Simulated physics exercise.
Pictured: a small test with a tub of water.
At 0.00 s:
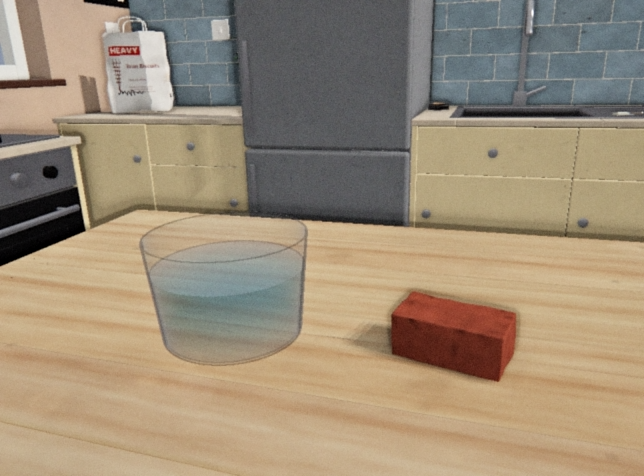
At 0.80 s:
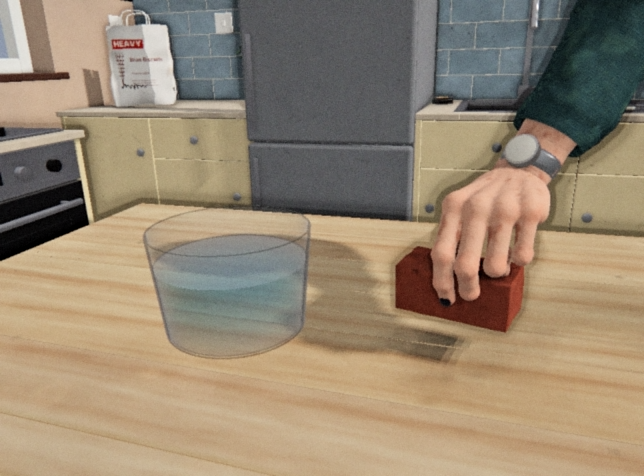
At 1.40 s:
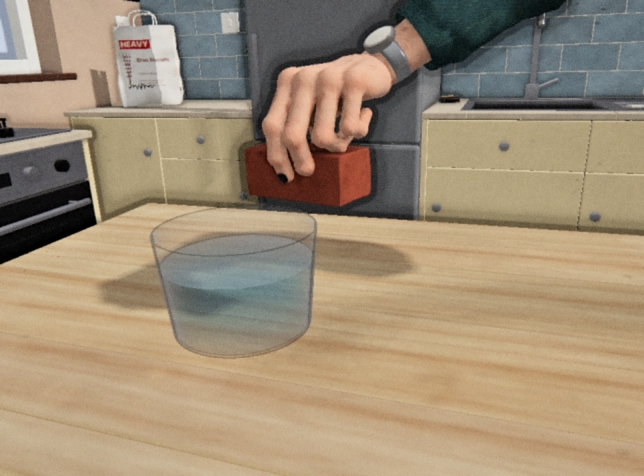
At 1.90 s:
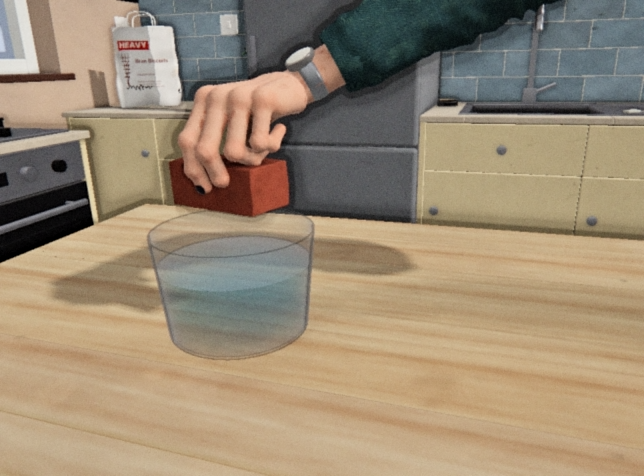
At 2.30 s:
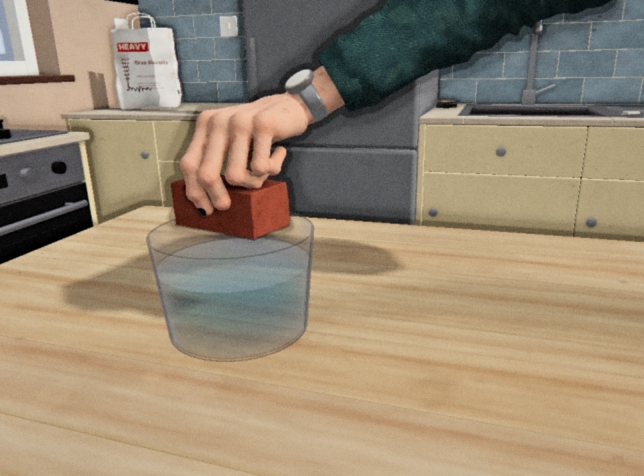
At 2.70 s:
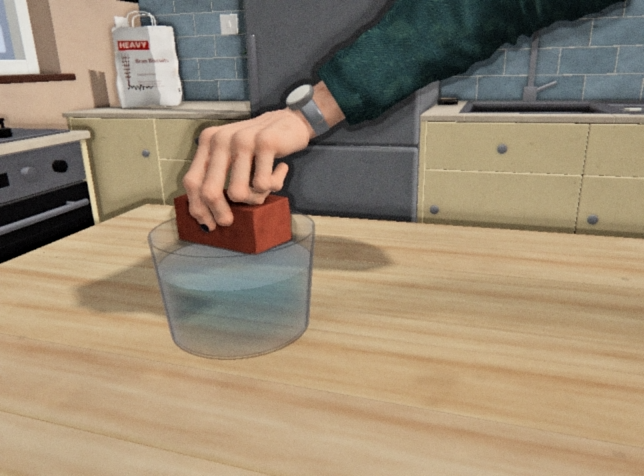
In the video, a hand picks up a red brick-like block from a wooden top, carries it left above a clear tub partly filled with water, and lowers it inside the rim to just over the surface.
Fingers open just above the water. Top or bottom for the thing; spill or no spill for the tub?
At the end, water: Goes under; tub: Holds it.
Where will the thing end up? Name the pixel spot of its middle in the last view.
Roughly at (239, 301).
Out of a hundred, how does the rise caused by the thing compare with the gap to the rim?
Result: 40 per cent.
By 3.0 s, the piece of brick enters the water; the tub is about three quarters full.
By 3.4 s, the piece of brick goes on down; the tub is about three quarters full.
By 5.0 s, the piece of brick has sunk; the tub is about three quarters full; the top is dry.
